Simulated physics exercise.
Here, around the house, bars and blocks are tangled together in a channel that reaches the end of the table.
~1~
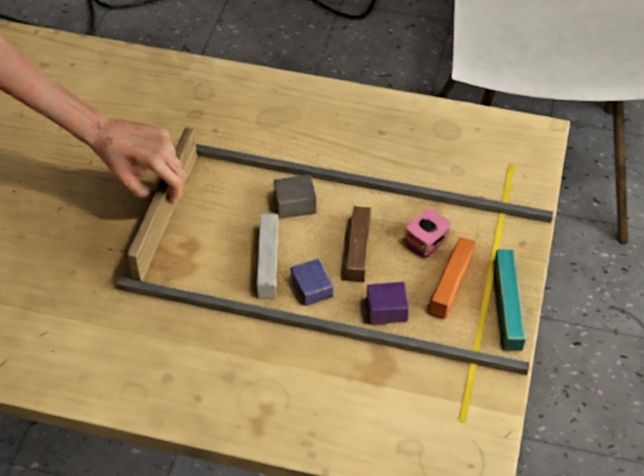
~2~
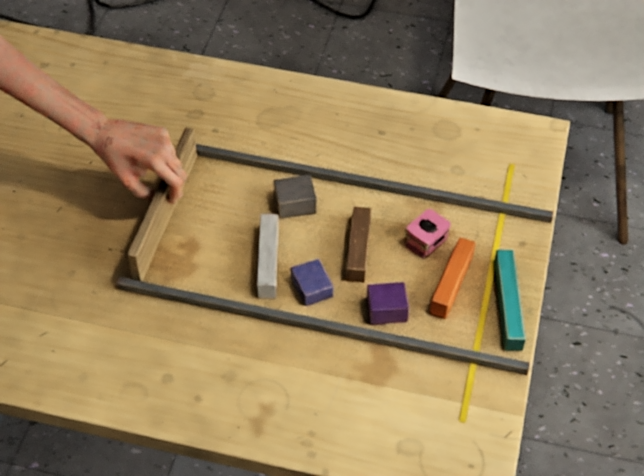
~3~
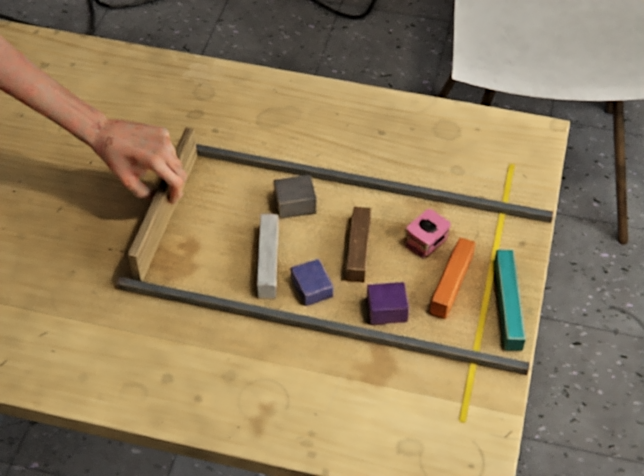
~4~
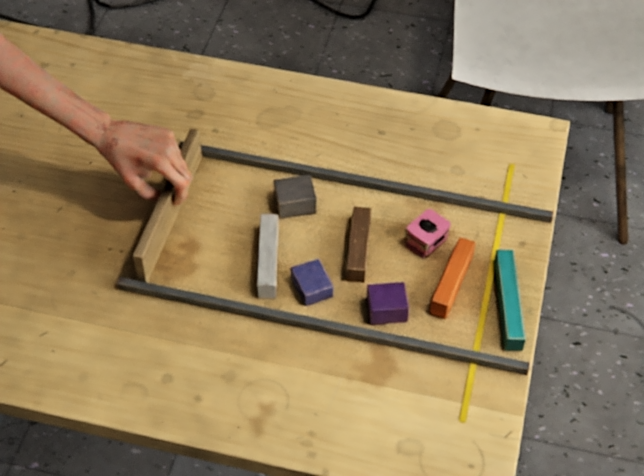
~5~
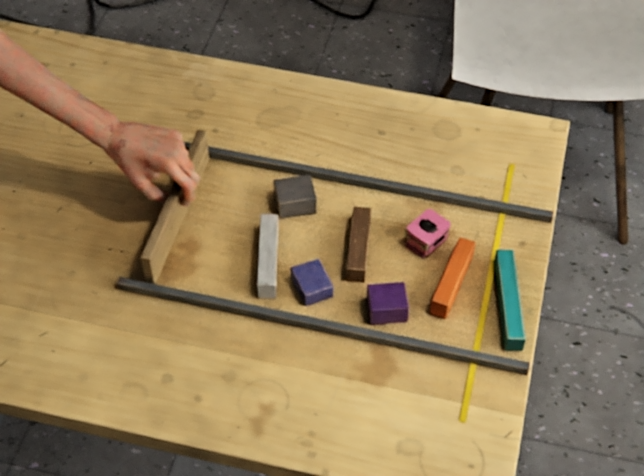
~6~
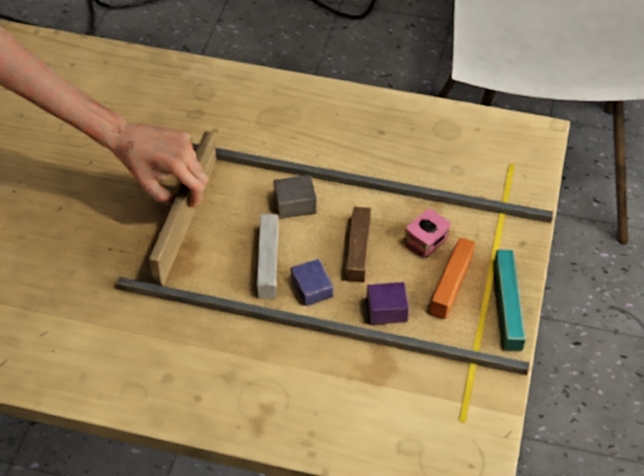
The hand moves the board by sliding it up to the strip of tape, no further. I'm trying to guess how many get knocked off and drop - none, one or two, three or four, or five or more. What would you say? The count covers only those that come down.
I would say three or four.
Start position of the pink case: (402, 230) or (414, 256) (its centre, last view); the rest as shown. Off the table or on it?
Going place by place: Over the edge, then over the edge.
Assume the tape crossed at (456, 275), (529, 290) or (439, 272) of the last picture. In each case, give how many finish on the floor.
Going through each try, you'd get 2, 7 and 1.
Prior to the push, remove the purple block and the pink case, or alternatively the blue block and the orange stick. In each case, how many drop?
The counts: 2 and 2.
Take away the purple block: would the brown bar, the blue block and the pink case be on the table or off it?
As for the brown bar, it is retained; the blue block is retained; the pink case is not retained.
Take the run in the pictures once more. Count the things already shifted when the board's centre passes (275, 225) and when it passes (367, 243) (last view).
2 by the first point, 7 by the second.
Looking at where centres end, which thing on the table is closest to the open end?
It's the brown bar.
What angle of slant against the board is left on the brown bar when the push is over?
About 20°.
A little later, none off yet; turquoise stick at rest near (509, 299); orange stick at rest near (453, 277); pink case at rest near (428, 234).
When it is over, the number that fall off is three or four; down, purple block, pink case, orange stick and turquoise stick.
